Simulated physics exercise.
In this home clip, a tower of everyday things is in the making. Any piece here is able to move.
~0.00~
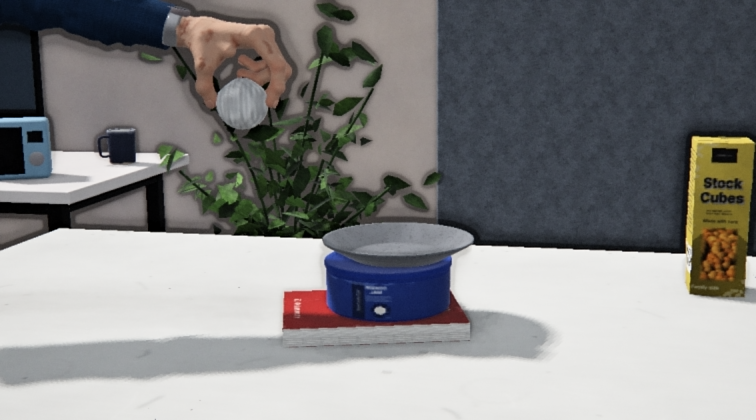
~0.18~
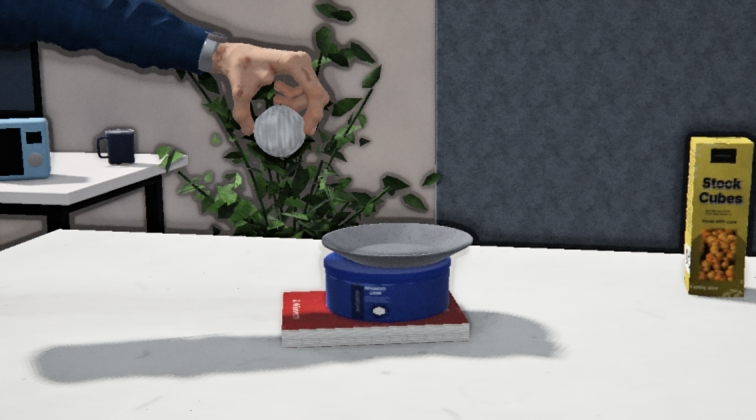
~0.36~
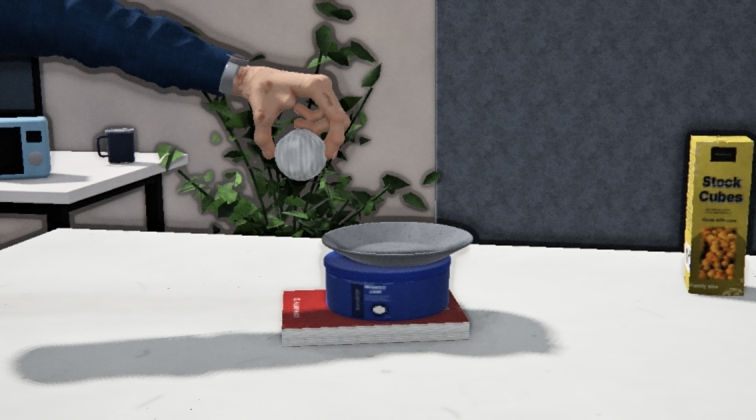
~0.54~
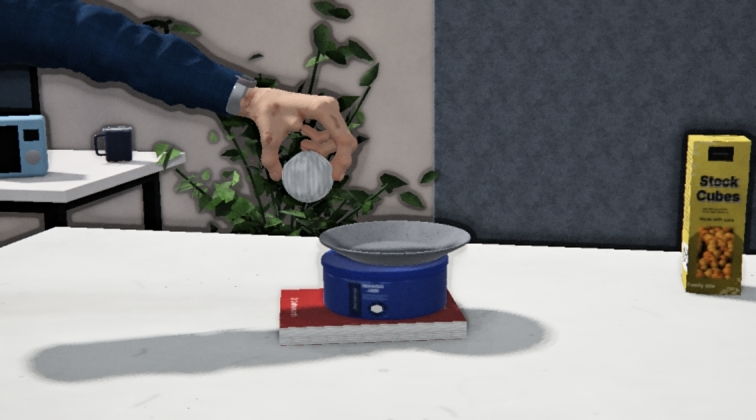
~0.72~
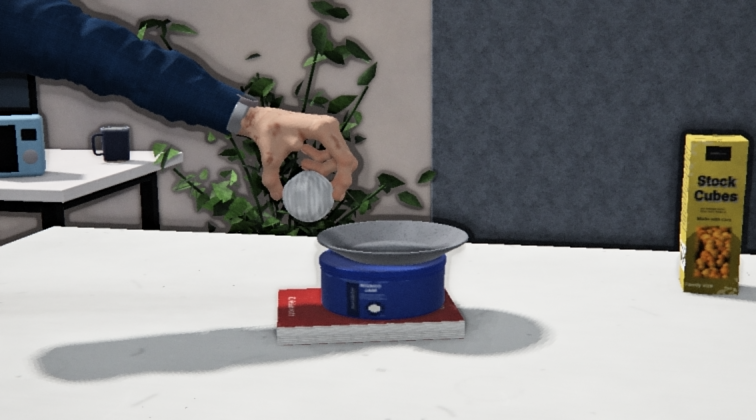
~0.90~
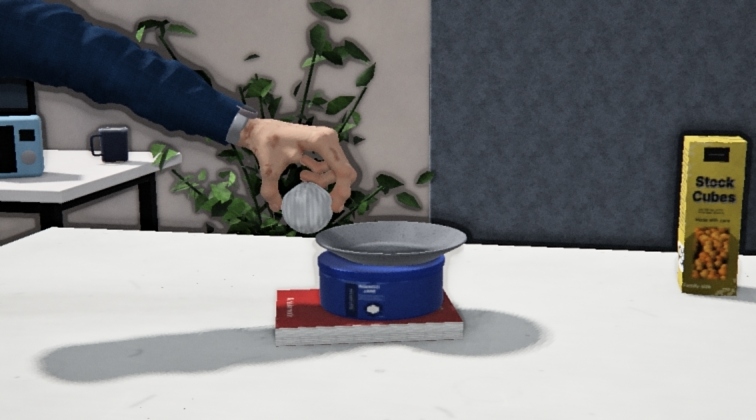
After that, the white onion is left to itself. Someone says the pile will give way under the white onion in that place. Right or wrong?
Right, it gives way.
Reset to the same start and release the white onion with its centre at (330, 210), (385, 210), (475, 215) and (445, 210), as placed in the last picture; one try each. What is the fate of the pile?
The pile does not fall in the first case, does not fall in the second, goes down in the third and does not fall in the fourth.
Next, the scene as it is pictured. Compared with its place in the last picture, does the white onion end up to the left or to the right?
Result: Further left.
Around 1.20 s, white onion now fallen.
Around 1.30 s, things are still on the move.
Around 3.00 s, nothing new.
Finally (4.0 s), fallen, white onion; the other 4 still in place. Final places as the last picture's camera would see them, white onion near (277, 272). The pile loses its balance.
